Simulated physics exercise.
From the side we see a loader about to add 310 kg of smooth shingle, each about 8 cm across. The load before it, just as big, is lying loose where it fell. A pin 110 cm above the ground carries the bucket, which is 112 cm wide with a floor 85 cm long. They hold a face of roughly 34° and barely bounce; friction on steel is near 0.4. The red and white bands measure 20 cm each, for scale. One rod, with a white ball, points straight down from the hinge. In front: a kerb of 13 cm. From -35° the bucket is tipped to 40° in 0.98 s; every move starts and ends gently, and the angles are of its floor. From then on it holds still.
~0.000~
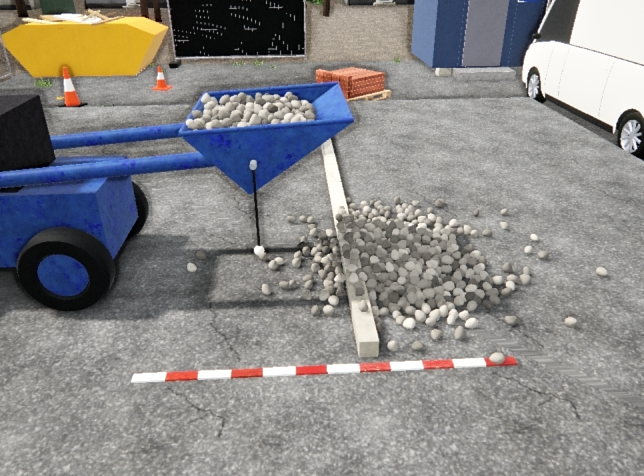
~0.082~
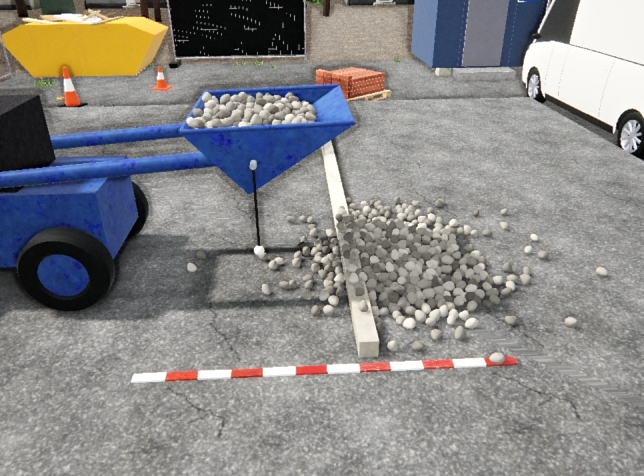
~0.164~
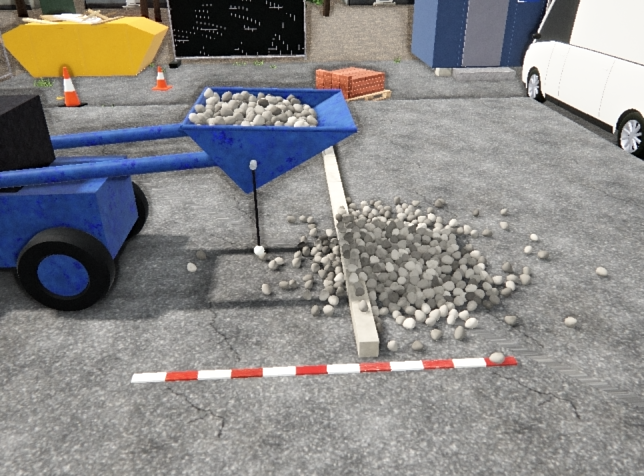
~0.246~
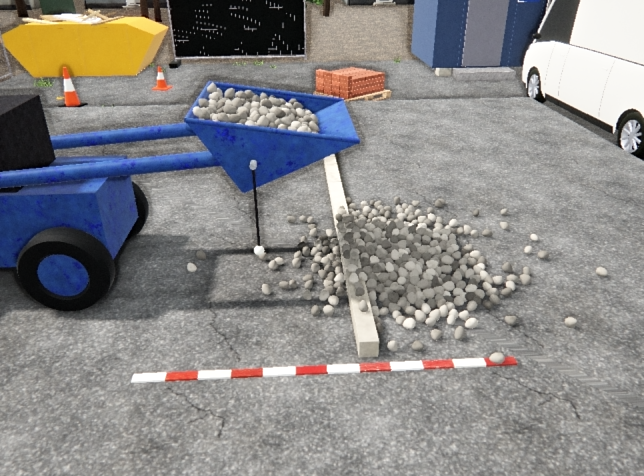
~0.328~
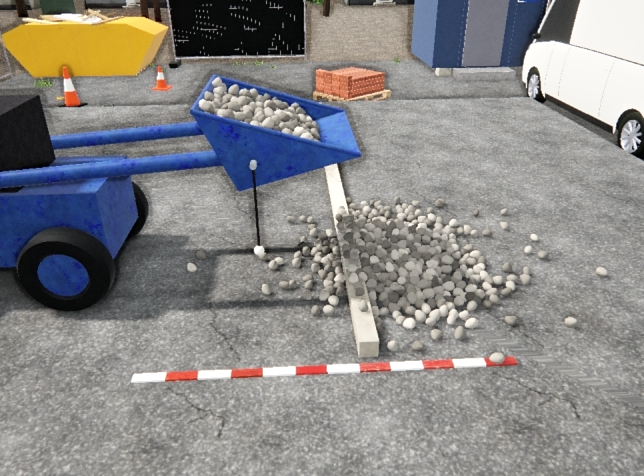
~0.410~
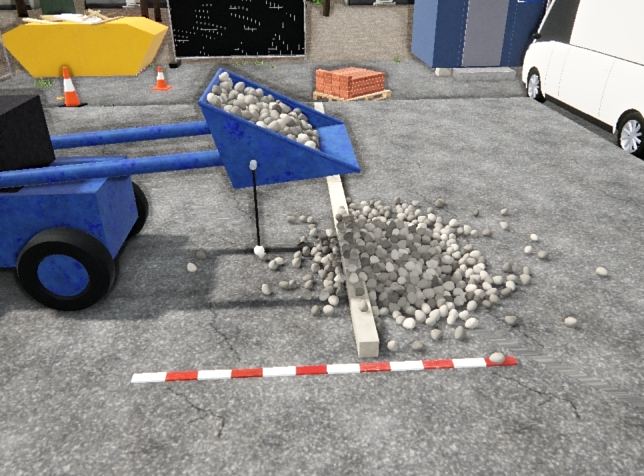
The clip opens with a blue loader holding a bucket of rounded grey stones near a loose pile spread around a pale kerb. The bucket slowly tilts, its right-hand lip dropping and its left side rising, while the stones shift slightly inside and the pile on the ground stays still.
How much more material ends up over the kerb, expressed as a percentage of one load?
About 68 per cent of a load more.
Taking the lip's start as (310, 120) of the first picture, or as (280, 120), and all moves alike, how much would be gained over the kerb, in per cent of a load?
Roughly 20 and 5 percent, in that order.
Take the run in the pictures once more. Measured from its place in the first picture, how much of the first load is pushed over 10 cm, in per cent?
Some 20 percent, give or take.
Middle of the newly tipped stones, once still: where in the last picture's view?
Their centre rests close to (375, 248).
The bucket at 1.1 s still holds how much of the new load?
60 %.
After 0.7 s the floor is at 29°; in per cent of one load, 100 in the bucket, 17 on this side of the kerb, 83 over the kerb; the foremost stones are at (537, 253).
After 1.1 s the floor is at 40°; in per cent of one load, 60 in the bucket, 53 on this side of the kerb, 87 over the kerb; the foremost stones are at (537, 253).
After 1.4 s the floor is at 40°; in per cent of one load, 6 in the bucket, 60 on this side of the kerb, 133 over the kerb; the foremost stones are at (537, 253).
After 4.0 s the floor is at 40°; in per cent of one load, 0 in the bucket, 49 on this side of the kerb, 151 over the kerb; the foremost stones are at (549, 243). Net gain over the kerb, 68.
